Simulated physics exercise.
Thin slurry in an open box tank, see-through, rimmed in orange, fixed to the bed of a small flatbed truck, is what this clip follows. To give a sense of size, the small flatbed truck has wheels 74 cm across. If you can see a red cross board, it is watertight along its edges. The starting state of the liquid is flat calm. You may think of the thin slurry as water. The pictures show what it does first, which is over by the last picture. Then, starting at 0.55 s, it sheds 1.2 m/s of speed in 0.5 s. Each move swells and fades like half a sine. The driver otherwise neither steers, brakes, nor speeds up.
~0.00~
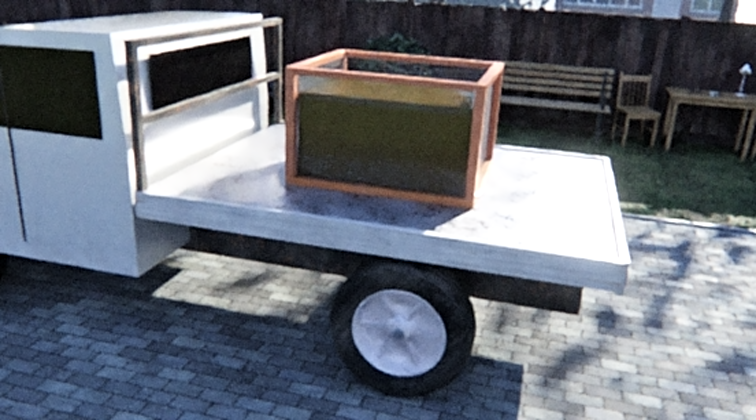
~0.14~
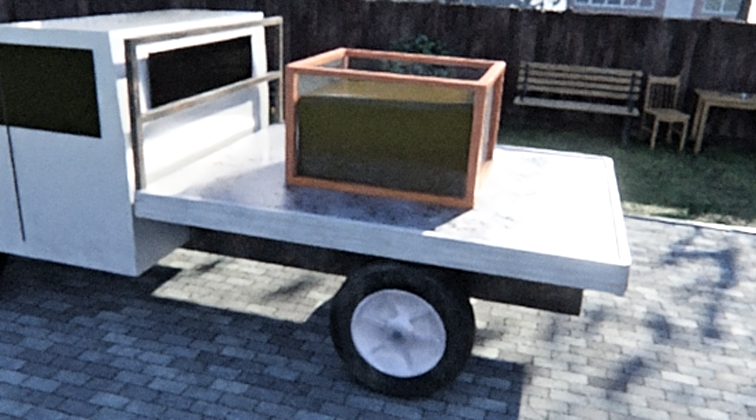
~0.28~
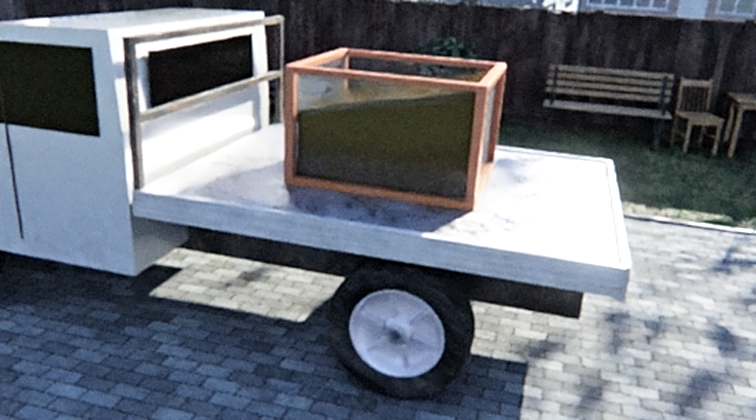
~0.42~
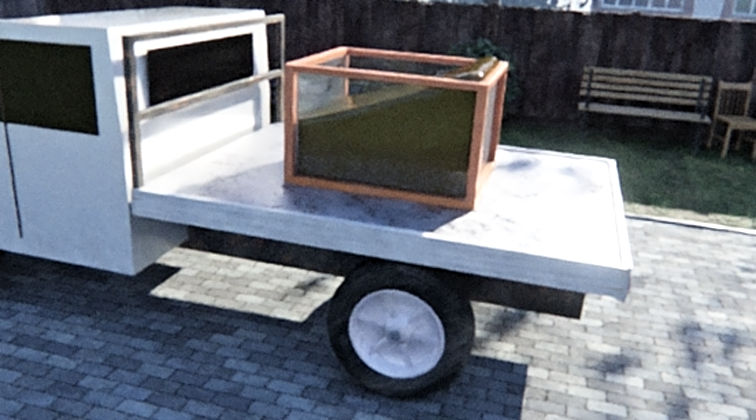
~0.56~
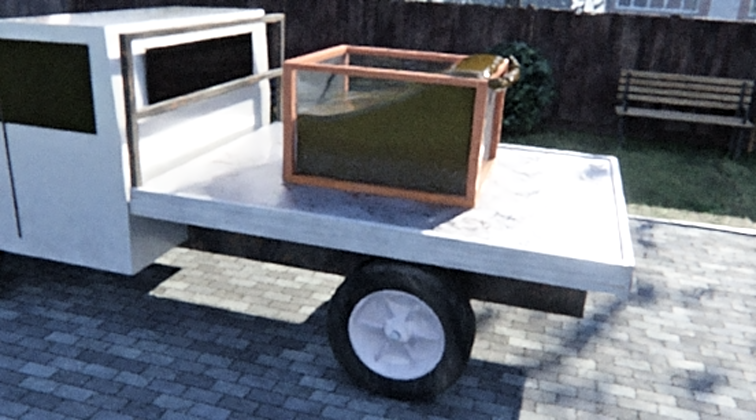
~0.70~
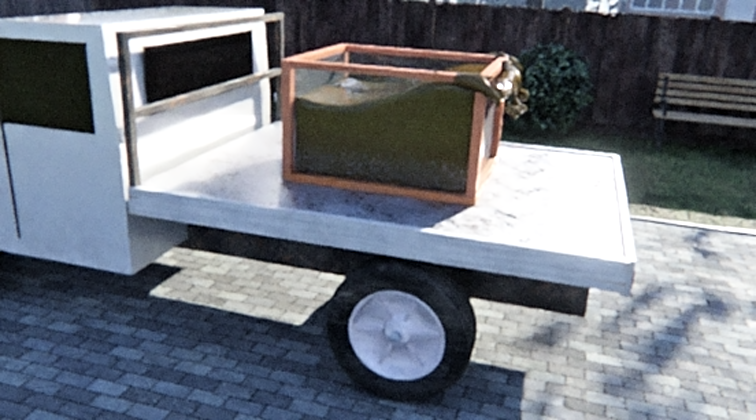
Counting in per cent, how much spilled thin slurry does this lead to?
Some 14 per cent goes overboard.
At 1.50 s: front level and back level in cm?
Front: 40 cm; back: 48 cm.
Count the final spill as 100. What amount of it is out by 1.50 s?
I'd say some 70 percent by then.
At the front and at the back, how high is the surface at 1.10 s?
Front 84 cm, back 22 cm.
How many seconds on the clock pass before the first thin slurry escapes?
0.8 s.
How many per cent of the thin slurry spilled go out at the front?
Spill fraction there: Roughly 70 per cent.
Then, 1.10 s in, front 84 cm, middle 35 cm, back 22 cm above the floor; the loss stands at 1 per cent, over the back.
Then, 1.50 s in, front 40 cm, middle 38 cm, back 48 cm above the floor; the loss stands at 10 per cent, over the front, a little elsewhere.
Then, 2.00 s in, front 28 cm, middle 41 cm, back 53 cm above the floor; the loss stands at 11 per cent, over the front, a little elsewhere.
Then, 4.03 s in, the loss stands at 14 per cent, over the front, a little elsewhere, 50 of 357 litres.
